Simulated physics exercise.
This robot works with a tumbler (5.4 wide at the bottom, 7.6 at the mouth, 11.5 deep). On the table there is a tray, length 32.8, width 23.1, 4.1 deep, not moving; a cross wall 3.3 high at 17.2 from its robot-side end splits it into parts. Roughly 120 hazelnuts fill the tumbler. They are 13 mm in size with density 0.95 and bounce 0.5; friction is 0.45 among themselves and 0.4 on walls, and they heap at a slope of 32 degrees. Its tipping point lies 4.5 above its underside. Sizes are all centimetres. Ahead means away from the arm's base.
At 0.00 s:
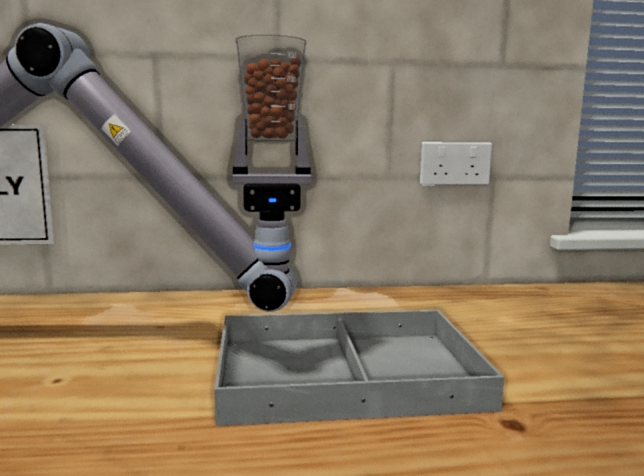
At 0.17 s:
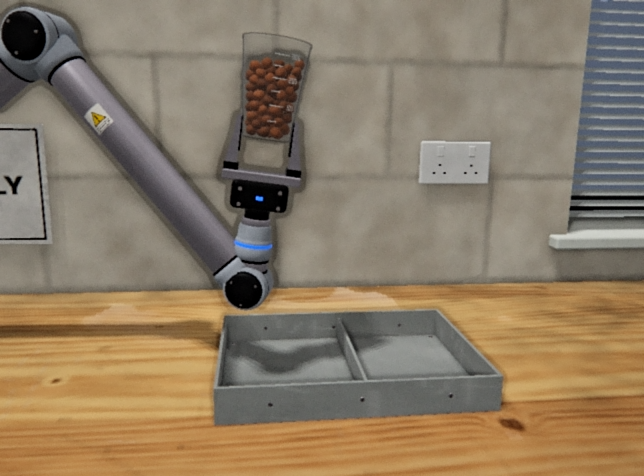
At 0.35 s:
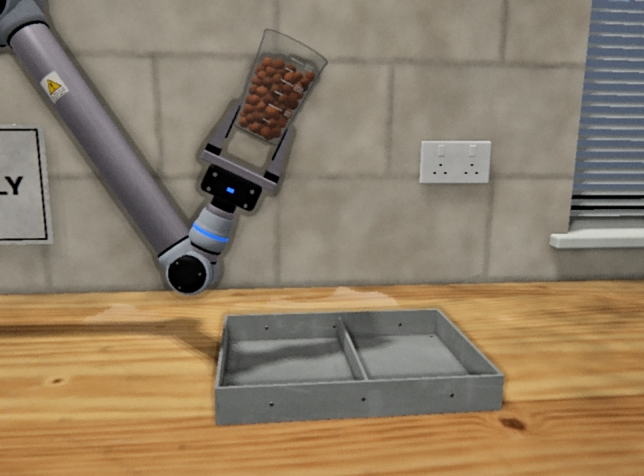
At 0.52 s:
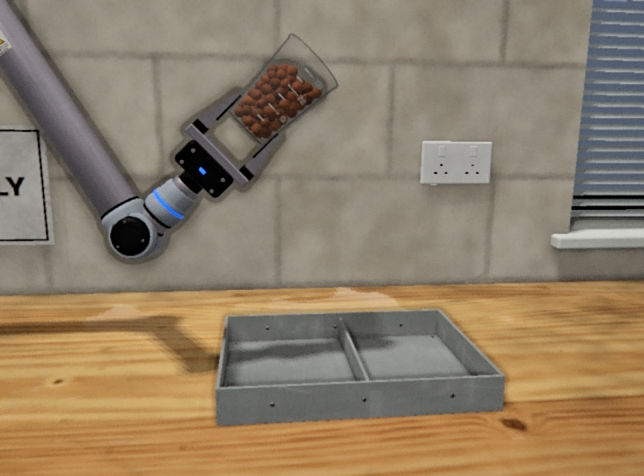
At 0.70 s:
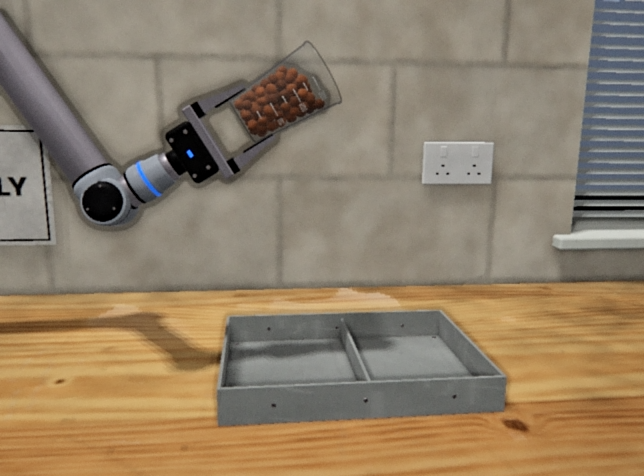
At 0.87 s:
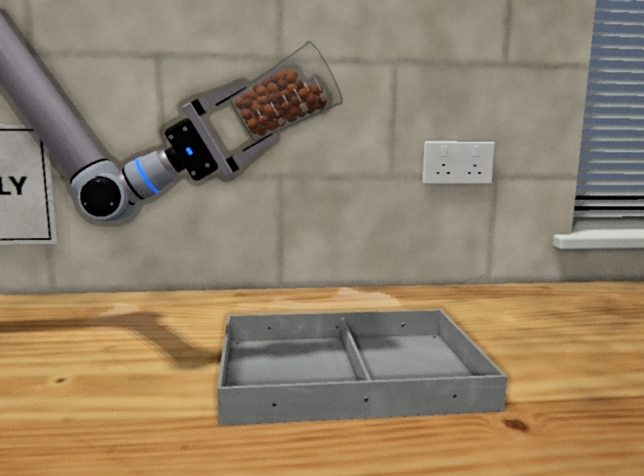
A robot arm gripping a clear tumbler of brown nuts swung down and to the left, tilting the tumbler steeply to the right above a divided gray tray, with the nuts staying inside.
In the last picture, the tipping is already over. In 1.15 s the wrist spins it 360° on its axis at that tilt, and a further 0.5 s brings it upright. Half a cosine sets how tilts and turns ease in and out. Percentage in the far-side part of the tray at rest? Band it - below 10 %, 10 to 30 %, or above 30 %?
My answer is below 10 %.
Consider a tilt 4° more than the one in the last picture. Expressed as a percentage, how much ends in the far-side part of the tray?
Roughly 0 per cent.
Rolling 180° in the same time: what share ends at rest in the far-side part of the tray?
0 %.
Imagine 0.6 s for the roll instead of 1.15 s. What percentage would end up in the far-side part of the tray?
Then roughly 0 per cent.
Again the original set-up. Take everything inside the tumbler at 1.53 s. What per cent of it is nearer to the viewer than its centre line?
40 per cent, roughly.
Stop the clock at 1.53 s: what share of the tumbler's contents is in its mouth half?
Close to 40 per cent sits in the mouth half.
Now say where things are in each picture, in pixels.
The first picture shows tumbler middle at (271, 92), upright; upper third of the load around (275, 76), from x 250 to 295, top at y 65; 116 in the tumbler.
The second picture shows tumbler middle at (272, 92), tipped 7°; upper third of the load around (274, 76), from x 250 to 300, top at y 65.
The third picture shows tumbler middle at (275, 93), tipped 25°; upper third of the load around (279, 79), from x 245 to 310, top at y 65.
The fourth picture shows tumbler middle at (279, 96), tipped 46°; upper third of the load around (282, 84), from x 240 to 315, top at y 70.
The fifth picture shows tumbler middle at (282, 98), tipped 59°; upper third of the load around (282, 86), from x 240 to 320, top at y 70.
The sixth picture shows tumbler middle at (283, 98), tipped 60°; upper third of the load around (286, 88), from x 240 to 320, top at y 75; 116 in the tumbler.
By 1.53 s, tipped 60°, highest piece 39 above the table; 116 in the tumbler.
By 2.19 s, tipped 44°, highest piece 40 above the table; 116 in the tumbler.
By 2.72 s, upright, highest piece 42 above the table; 116 in the tumbler.
By 3.42 s, upright, highest piece 42 above the table; 116 in the tumbler.
Final count, 116 in the tumbler. That is 0 % in the far-side part of the tray.
